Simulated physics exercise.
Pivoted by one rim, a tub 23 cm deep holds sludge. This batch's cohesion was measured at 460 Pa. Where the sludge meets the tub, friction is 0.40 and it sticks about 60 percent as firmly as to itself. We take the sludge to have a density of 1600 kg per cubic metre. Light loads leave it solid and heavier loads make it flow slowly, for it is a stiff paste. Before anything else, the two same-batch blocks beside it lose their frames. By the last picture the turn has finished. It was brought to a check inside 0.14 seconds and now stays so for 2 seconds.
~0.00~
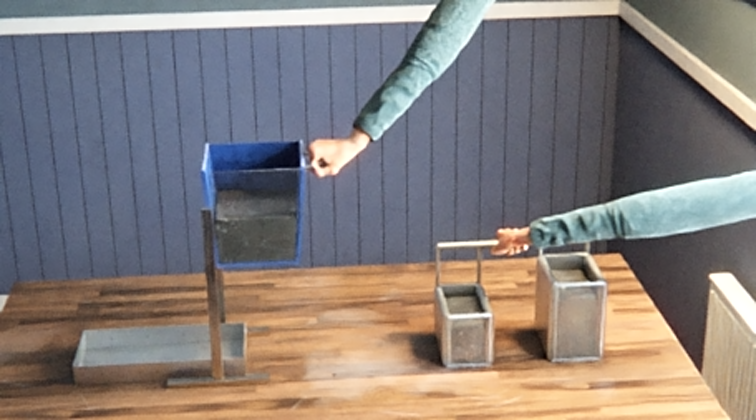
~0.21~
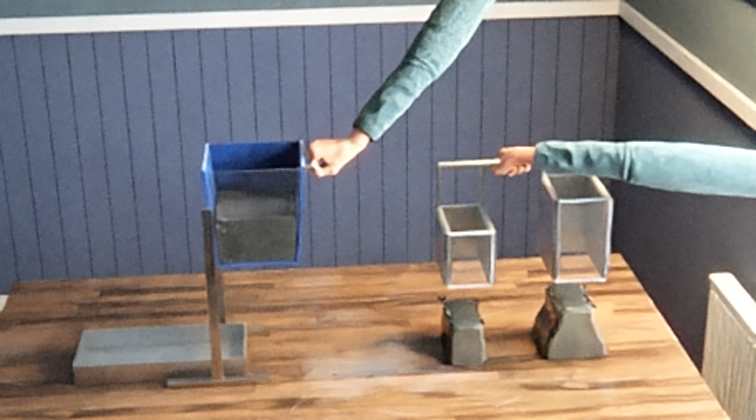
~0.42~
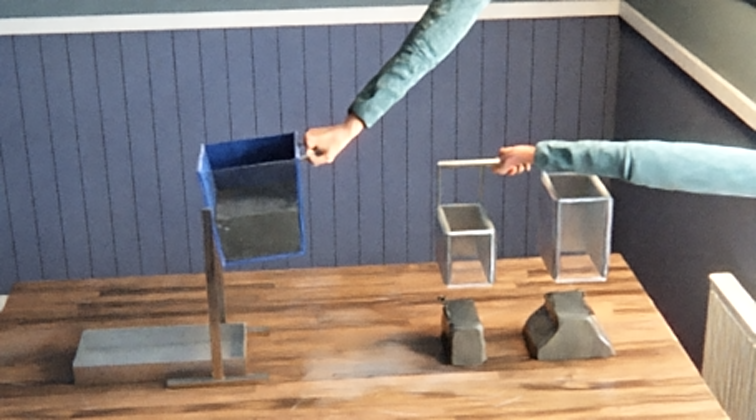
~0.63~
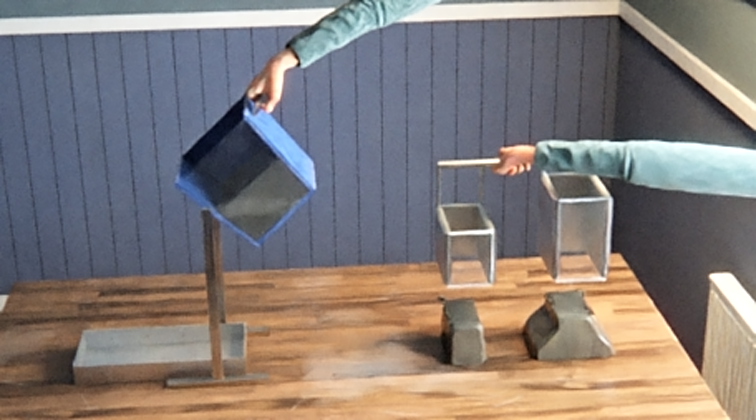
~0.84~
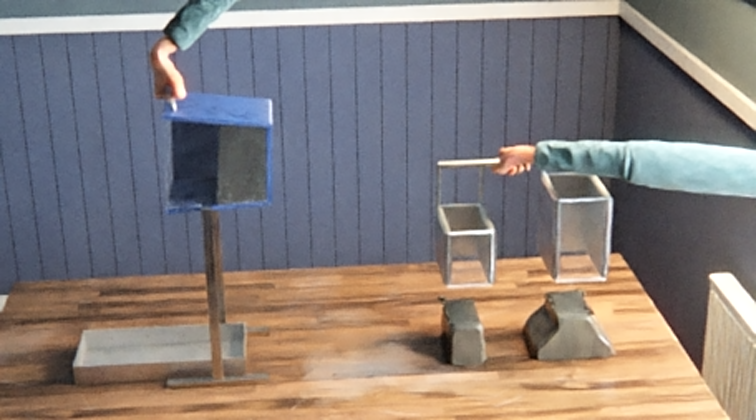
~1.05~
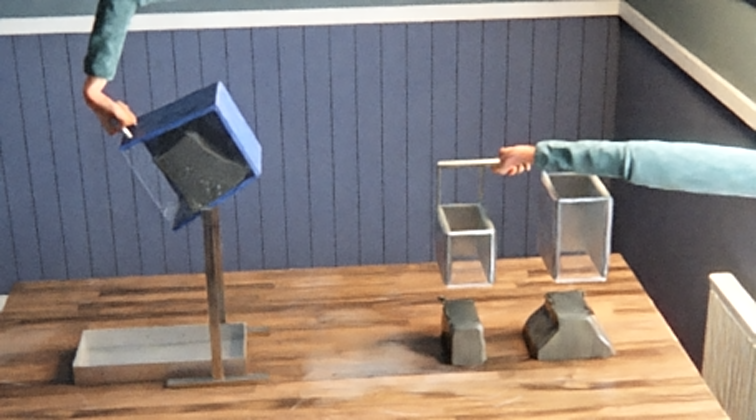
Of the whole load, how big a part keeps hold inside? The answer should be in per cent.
The part that keeps hold inside is about 0 %.
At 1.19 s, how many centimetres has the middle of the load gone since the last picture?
Shift: Roughly 13 cm.
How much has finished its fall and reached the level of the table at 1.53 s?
Near 100 %.
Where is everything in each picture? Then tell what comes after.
Handle-side rim at (300, 168), tilt 0 degrees; highest point of the sludge at (290, 216); test blocks 11 cm, 17 cm high (left to right), in the first frame.
Handle-side rim at (300, 168), tilt 0 degrees; highest point of the sludge at (290, 216); test blocks 11 cm, 14 cm high (left to right), in the second frame.
Handle-side rim at (295, 159), tilt 6 degrees; highest point of the sludge at (292, 209); test blocks 11 cm, 12 cm high (left to right), in the third frame.
Handle-side rim at (244, 118), tilt 43 degrees; highest point of the sludge at (277, 161); test blocks 11 cm, 12 cm high (left to right), in the fourth frame.
Handle-side rim at (163, 120), tilt 88 degrees; highest point of the sludge at (223, 126); test blocks 11 cm, 12 cm high (left to right), in the fifth frame.
Handle-side rim at (122, 151), tilt 117 degrees; highest point of the sludge at (185, 135); test blocks 11 cm, 12 cm high (left to right), in the sixth frame.
By 1.19 s, the tub is at 117 degrees and holds 48 %.
By 1.36 s, the tub is at 117 degrees and holds 0 %.
By 1.53 s, the tub is at 117 degrees and holds 0 %.
By 1.70 s, the tub is at 117 degrees and holds 0 %.
By 3.05 s, at the end, the tub is at 117 degrees and holds 0 %.
